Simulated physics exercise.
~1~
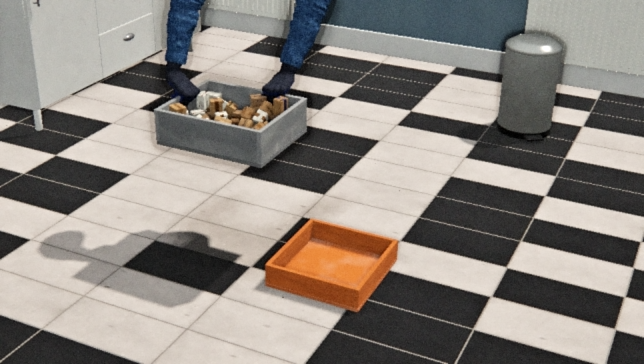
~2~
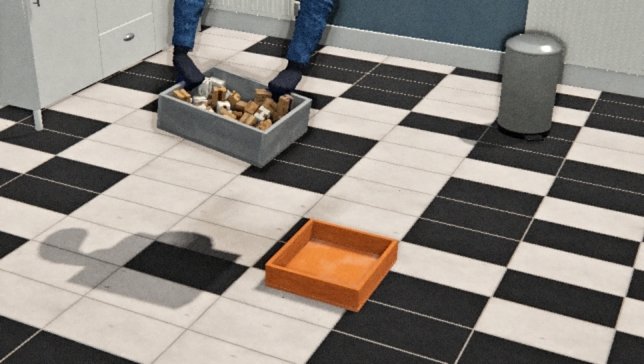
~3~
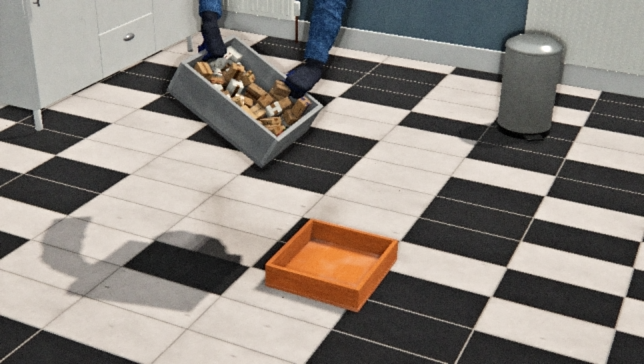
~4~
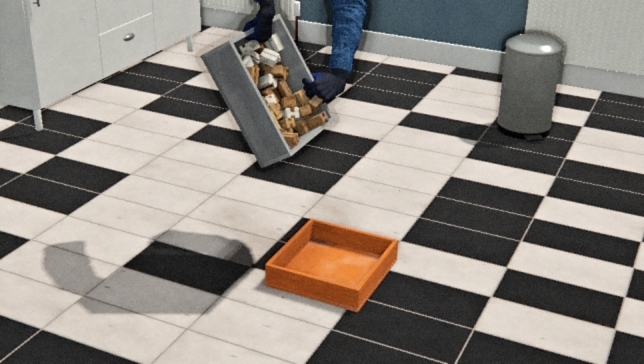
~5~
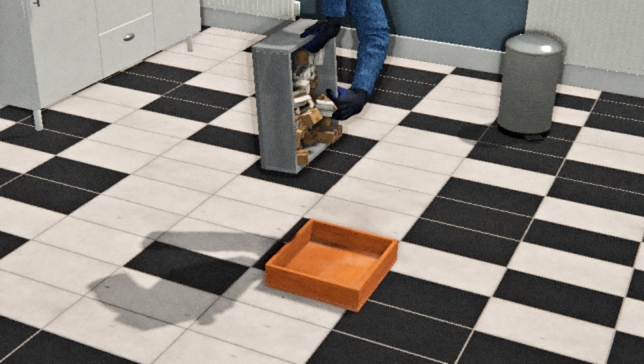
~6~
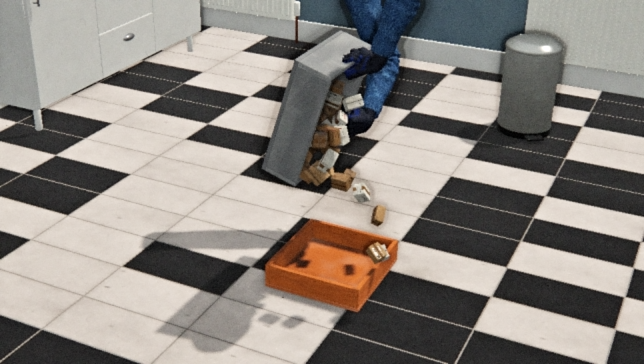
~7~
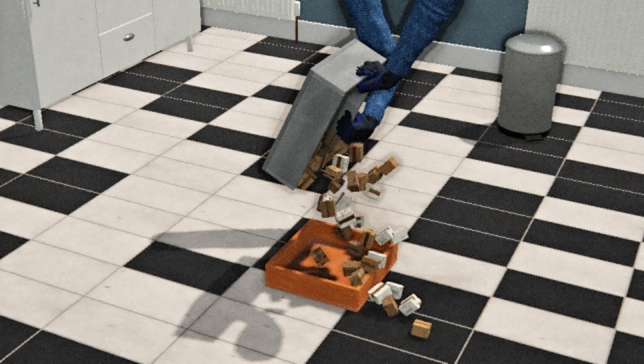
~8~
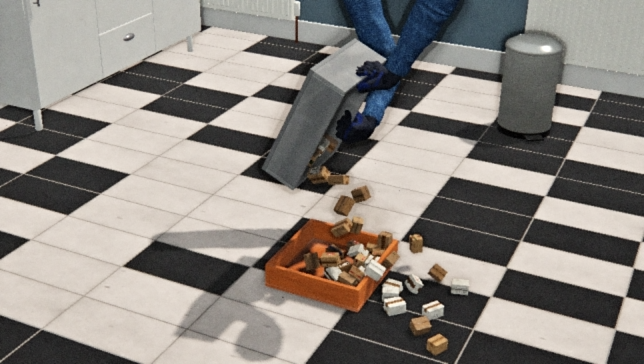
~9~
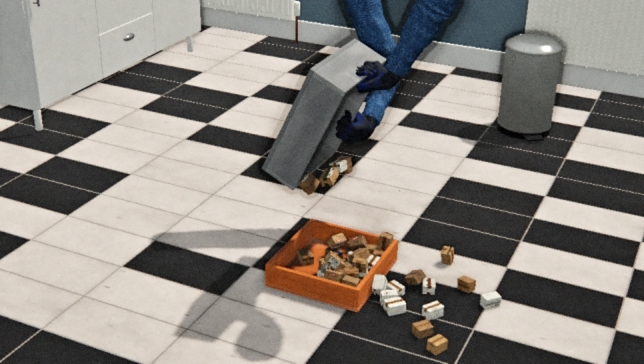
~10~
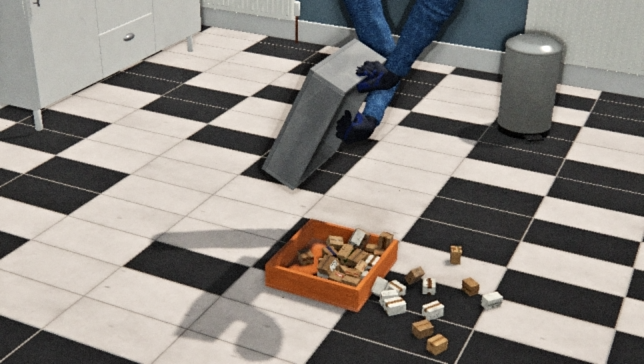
Gloved hands tipping a grey crate of small brown and white parcels, most tumbling into an orange carton, others scattering across checkered floor.
